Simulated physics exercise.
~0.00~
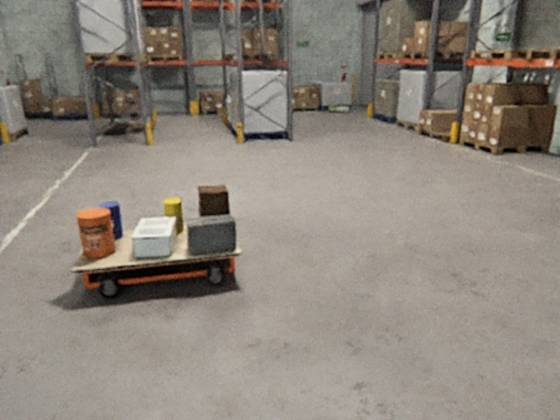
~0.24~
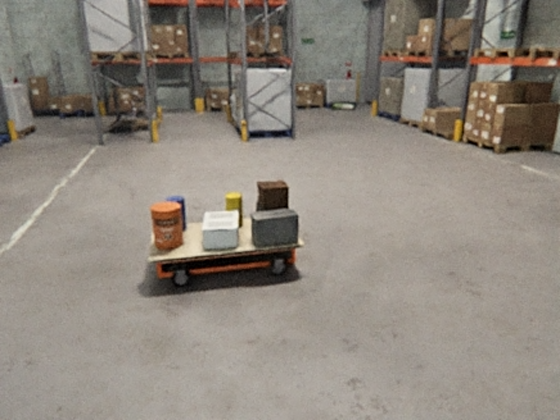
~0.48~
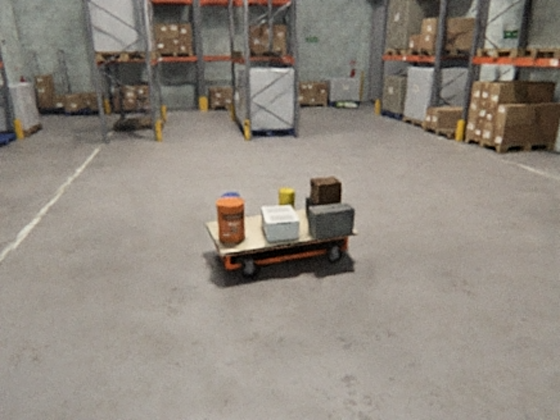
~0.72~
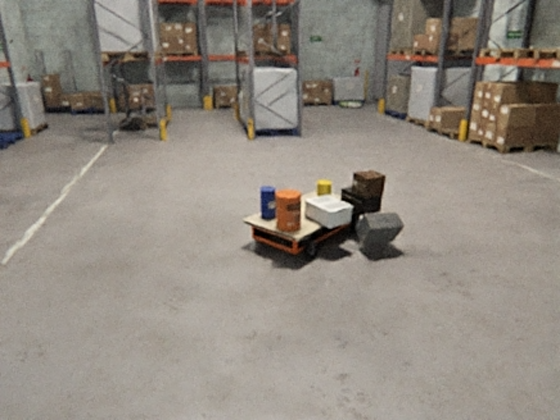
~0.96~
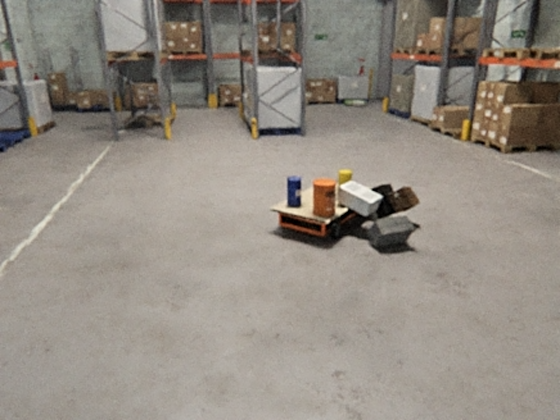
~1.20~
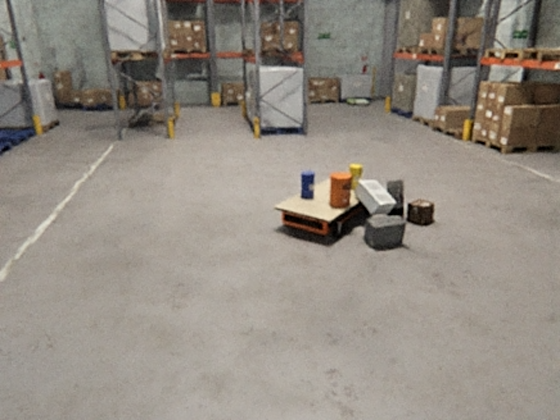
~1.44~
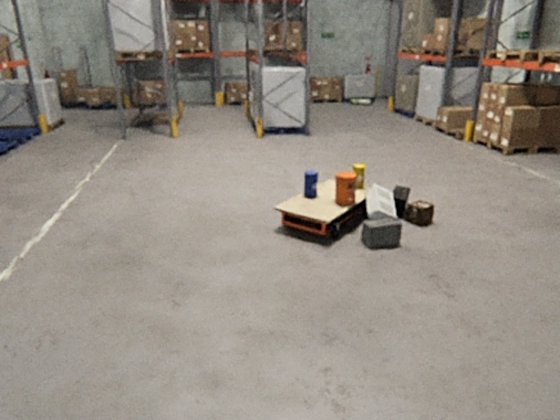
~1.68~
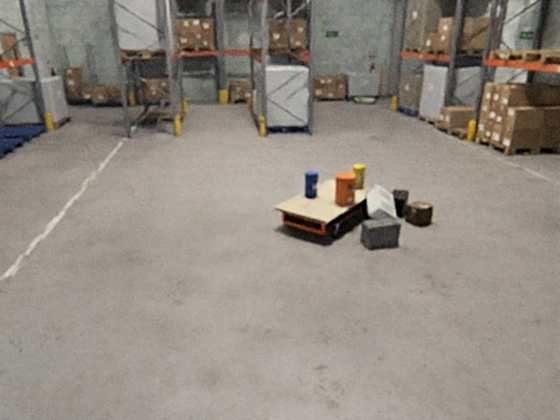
A low flat cart loaded with containers and boxes rolled right across a warehouse floor, then turned away and stopped as the grey box, black toolbox, brown parcel and white tote came off, leaving the pail and two canisters standing on it.
